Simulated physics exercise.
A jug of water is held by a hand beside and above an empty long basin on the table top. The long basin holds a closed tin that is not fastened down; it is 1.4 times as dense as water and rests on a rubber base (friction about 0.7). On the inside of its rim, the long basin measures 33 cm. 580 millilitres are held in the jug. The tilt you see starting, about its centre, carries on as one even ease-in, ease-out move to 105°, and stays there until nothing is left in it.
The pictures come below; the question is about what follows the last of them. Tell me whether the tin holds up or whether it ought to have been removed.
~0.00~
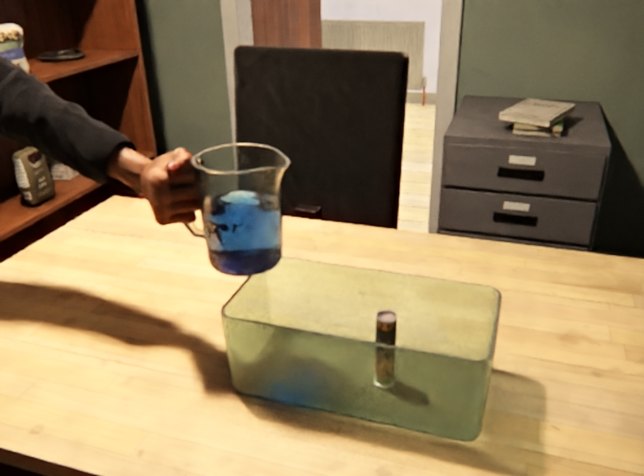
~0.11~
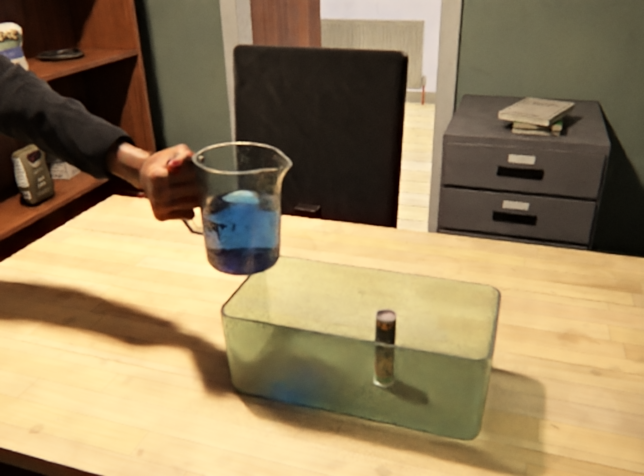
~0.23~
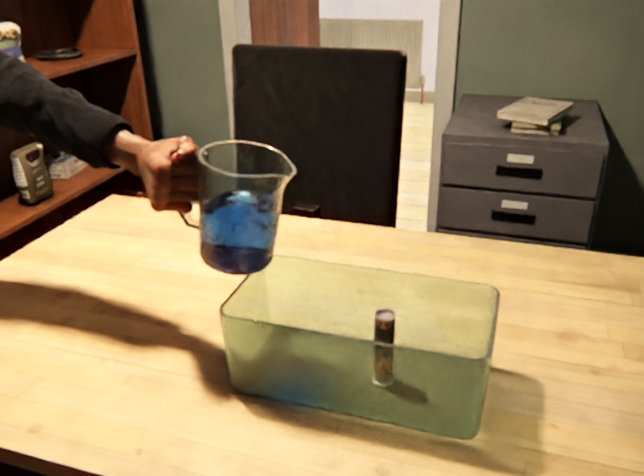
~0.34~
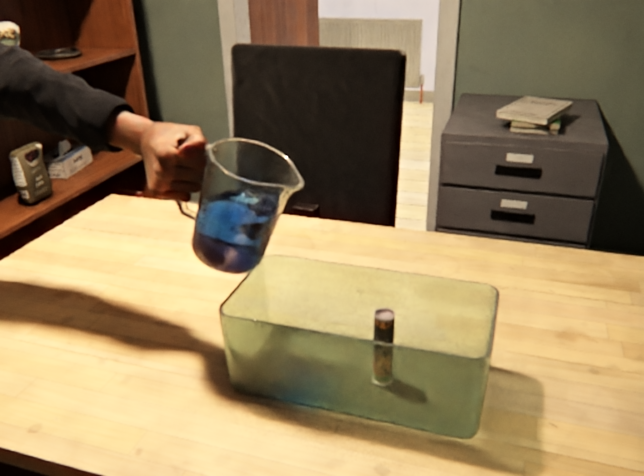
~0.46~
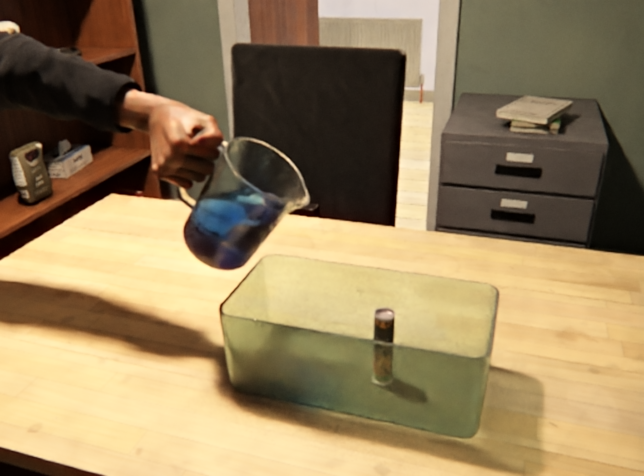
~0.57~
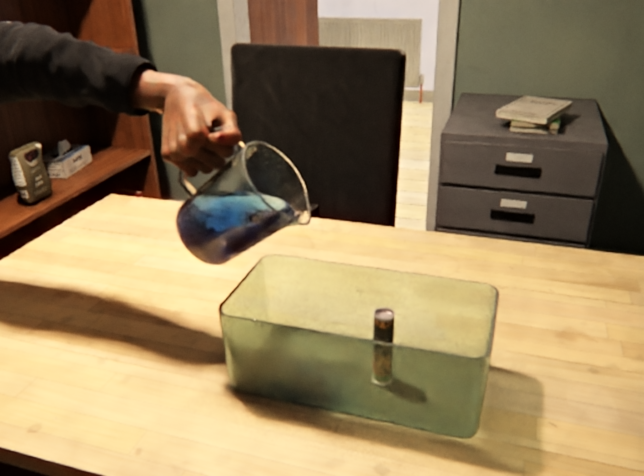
Upright.
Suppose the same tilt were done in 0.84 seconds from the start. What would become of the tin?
In that case the tin stays vertical.
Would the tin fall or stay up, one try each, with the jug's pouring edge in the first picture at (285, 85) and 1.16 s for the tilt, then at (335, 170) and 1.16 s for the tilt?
Run one: It tumbles. Run two: It tumbles.
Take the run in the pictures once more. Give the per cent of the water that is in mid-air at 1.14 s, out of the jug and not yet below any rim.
It comes to some 8 percent of the total.
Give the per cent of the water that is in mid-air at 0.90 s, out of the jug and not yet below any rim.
Near 18 per cent at that moment.
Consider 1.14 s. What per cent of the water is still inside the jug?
About 18 percent.
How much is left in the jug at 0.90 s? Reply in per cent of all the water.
Roughly 66 %.
After 0.90 s the tilt is 92° and 66 per cent is still to pour; the tin stands where it began.
After 1.14 s the tilt is 105° and 19 per cent is still to pour; the tin stands where it began.
After 1.39 s the tilt is 105° and 2 per cent is still to pour; the tin stands where it began.
After 1.66 s the tilt is 105° and 0 per cent is still to pour; the tin stands where it began.
In the end the tin stands where it began.
